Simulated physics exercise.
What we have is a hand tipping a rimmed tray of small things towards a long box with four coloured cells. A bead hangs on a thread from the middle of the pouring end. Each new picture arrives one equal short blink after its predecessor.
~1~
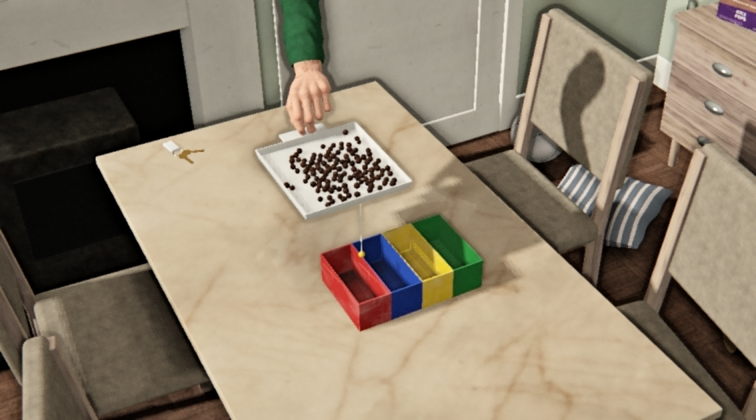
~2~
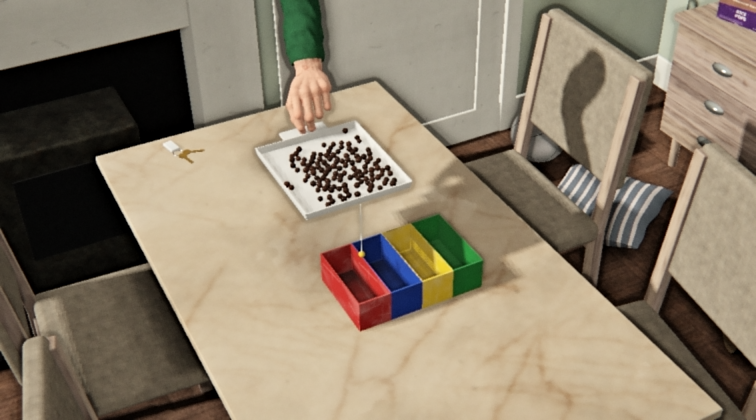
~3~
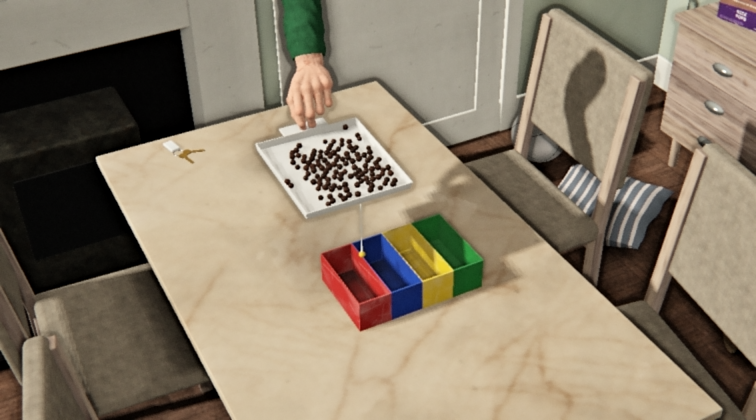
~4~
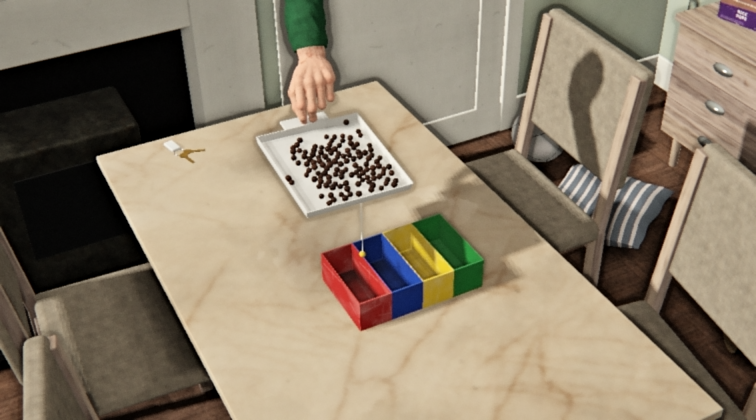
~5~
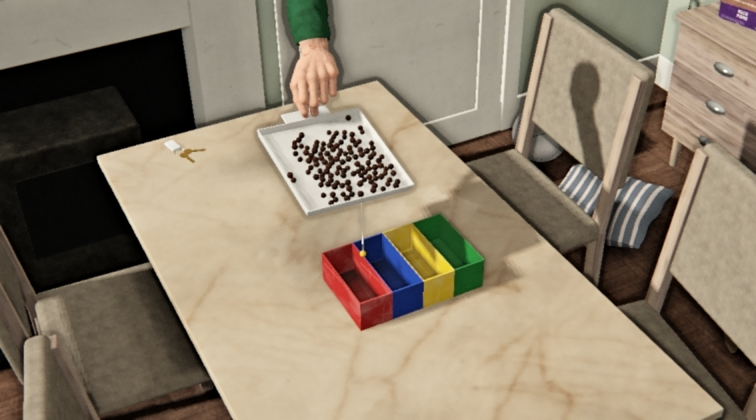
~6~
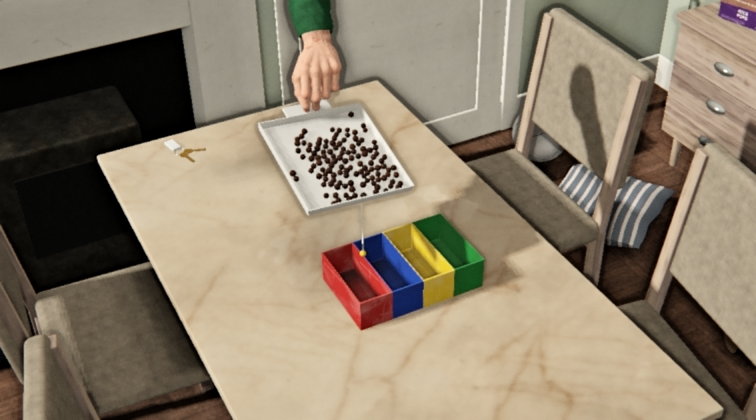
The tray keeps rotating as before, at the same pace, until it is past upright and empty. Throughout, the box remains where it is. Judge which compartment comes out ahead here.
I would say the yellow compartment.
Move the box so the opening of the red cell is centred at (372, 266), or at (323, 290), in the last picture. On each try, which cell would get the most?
Try 1: The cell in blue. Try 2: The cell in green.
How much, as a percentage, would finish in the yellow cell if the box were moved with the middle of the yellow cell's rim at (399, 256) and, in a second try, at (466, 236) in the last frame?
First try: Roughly 50 per cent; second try: Roughly 0 per cent.
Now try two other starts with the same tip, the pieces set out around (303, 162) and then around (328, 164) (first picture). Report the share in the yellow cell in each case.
Close to 60 per cent, followed by close to 60 per cent.
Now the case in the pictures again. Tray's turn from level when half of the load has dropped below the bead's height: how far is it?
90° or so.
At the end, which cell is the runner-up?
Ranked number two: The blue one.
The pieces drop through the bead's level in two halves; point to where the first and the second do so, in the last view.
At (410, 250) for the first part, then at (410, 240) for the others.
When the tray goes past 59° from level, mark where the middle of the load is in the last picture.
Roughly at (377, 177).
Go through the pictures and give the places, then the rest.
In the first frame, corners of the pouring end at (306, 213) and (410, 181), level; middle of the load at (339, 169), chocolate balls; bead on its thread at (362, 254); red cell at (375, 310); blue cell at (407, 298); yellow cell at (437, 287); green cell at (467, 276).
In the second frame, corners of the pouring end at (306, 213) and (410, 181), level; middle of the load at (339, 168).
In the third frame, corners of the pouring end at (307, 212) and (410, 182), tipped barely, lowest at the right corner; middle of the load at (340, 167).
In the fourth frame, corners of the pouring end at (308, 211) and (411, 183), tipped a little, lowest at the right corner; middle of the load at (341, 164).
In the fifth frame, corners of the pouring end at (309, 210) and (412, 184), tipped a little, lowest at the right corner; middle of the load at (343, 162).
In the sixth frame, corners of the pouring end at (309, 209) and (412, 185), tipped clearly, lowest at the right corner; middle of the load at (345, 161), nearly all on the move; red cell at (376, 309); blue cell at (408, 297); yellow cell at (439, 286); green cell at (469, 275).
Soon after the last picture, tray tipped steeply; all on the tray.
A little later, tray tipped right over; a small part on the tray; about half in the yellow cell; about a quarter in the blue cell; a stray few in the red cell; a stray few in the green cell; a small part falling or outside the box.
Later still, tray tipped past a quarter turn; about two thirds in the yellow cell; about a quarter in the blue cell; a stray few in the red cell; a stray few in the green cell; a stray few falling or outside the box.
At rest, tray tipped past a quarter turn; about two thirds in the yellow cell; about a quarter in the blue cell; a stray few in the red cell; a stray few in the green cell; a stray few outside the box.
